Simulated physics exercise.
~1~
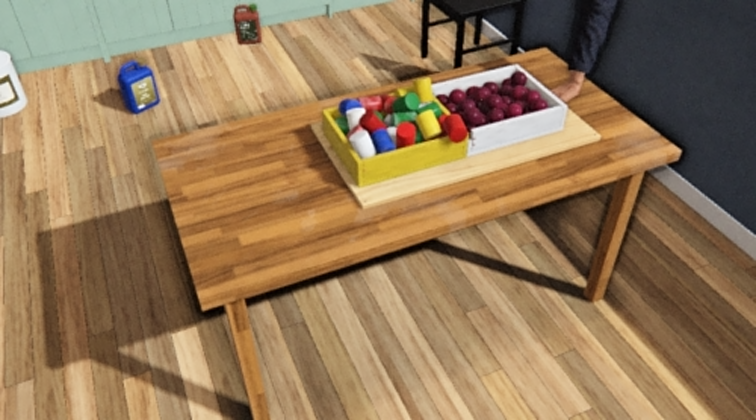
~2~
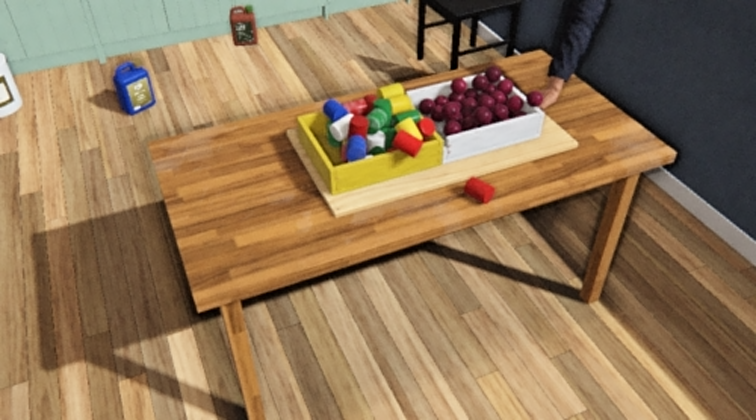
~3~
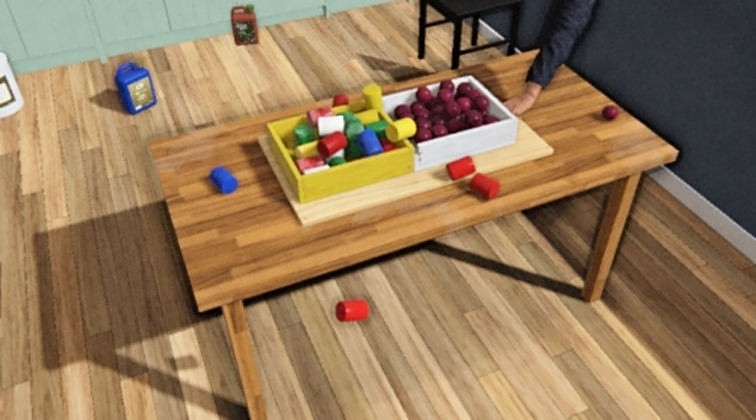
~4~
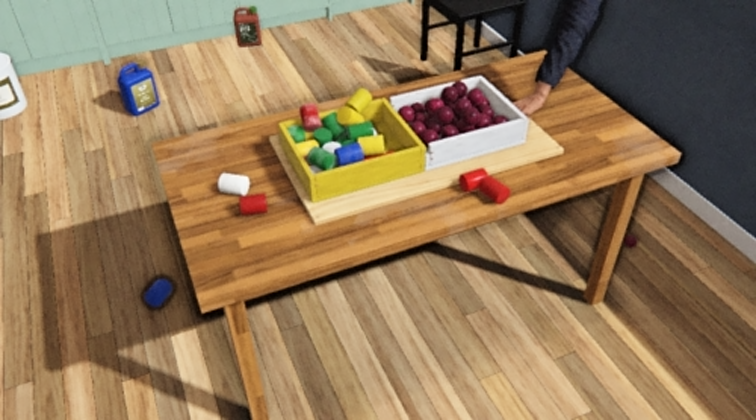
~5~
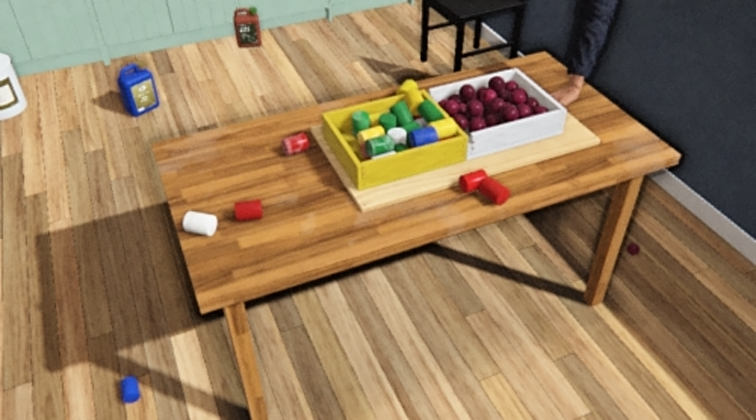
In a room with a plank floor, a wooden table holds a board carrying a yellow container of colourful jars beside a white container of dark red onions. A hand at the right slides the board left, and the jars jumble as a red one drops onto the tabletop. Further left, more jars spill, one red jar falling to the floor, while an onion rolls toward the table's right end. The hand then moves the board back right; the onion and a blue jar end up on the floor. Finally the board is back where it began, with several jars strewn across the table and nearly all the onions still in their container.
